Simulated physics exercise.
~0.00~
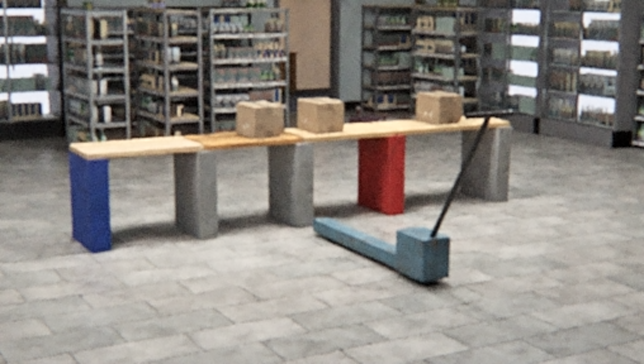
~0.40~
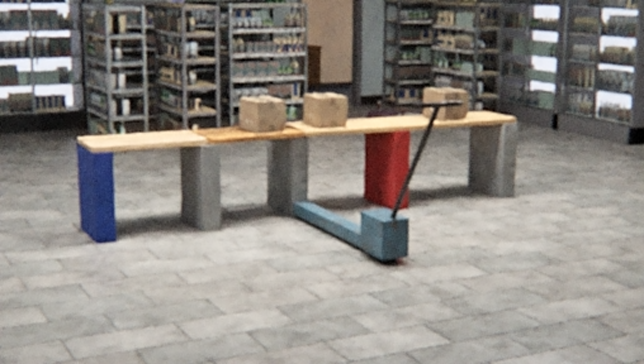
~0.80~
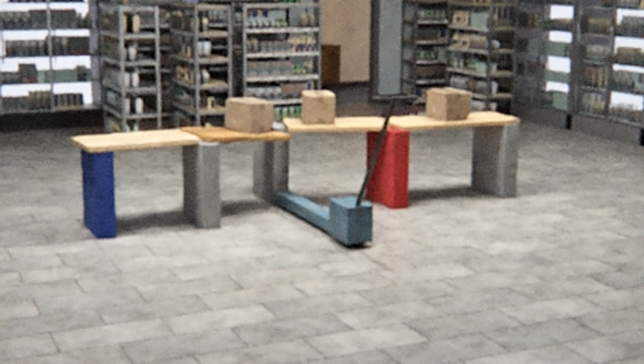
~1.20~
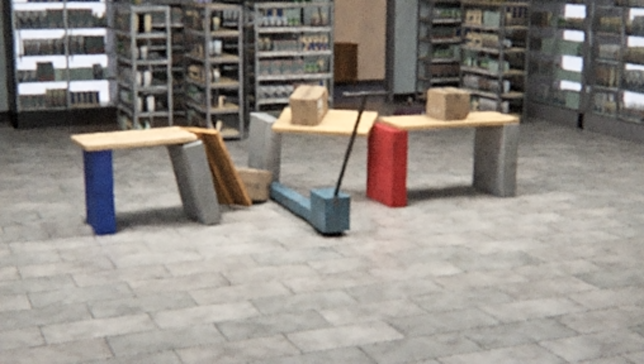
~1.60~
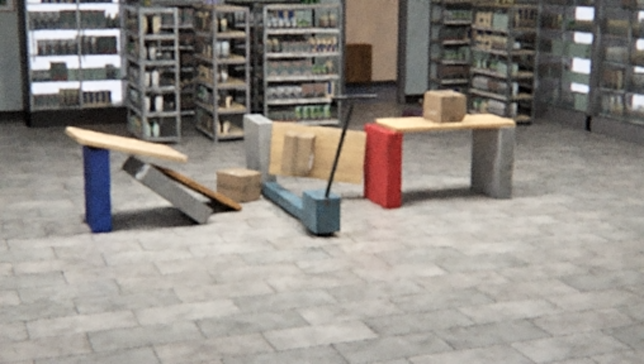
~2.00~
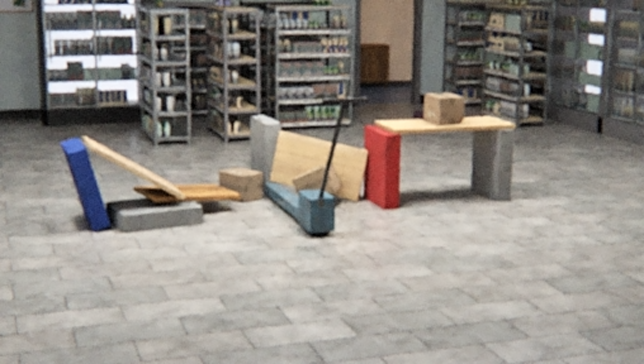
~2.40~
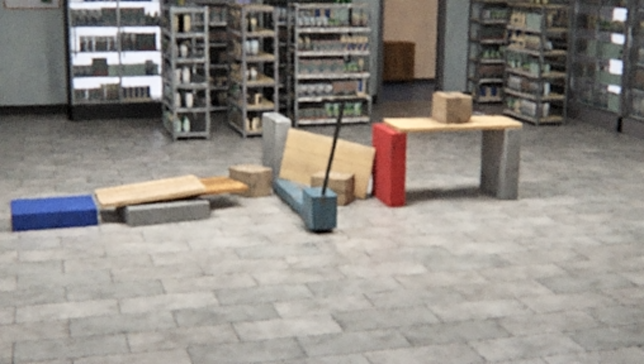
A teal single-tine jack with a dark handle slides low across a grey tiled floor toward a row of boards on upright blocks, seen from slightly above with stocked shelves behind. The blocks are blue at the left, red toward the right and grey elsewhere, with three cartons on top. The jack pushes in at a middle grey upright, and the boards beside it drop, spilling two cartons. Leftward, a grey block topples, then the blue one leans and falls on its side. The red upright stands, its right-hand board and carton still up.
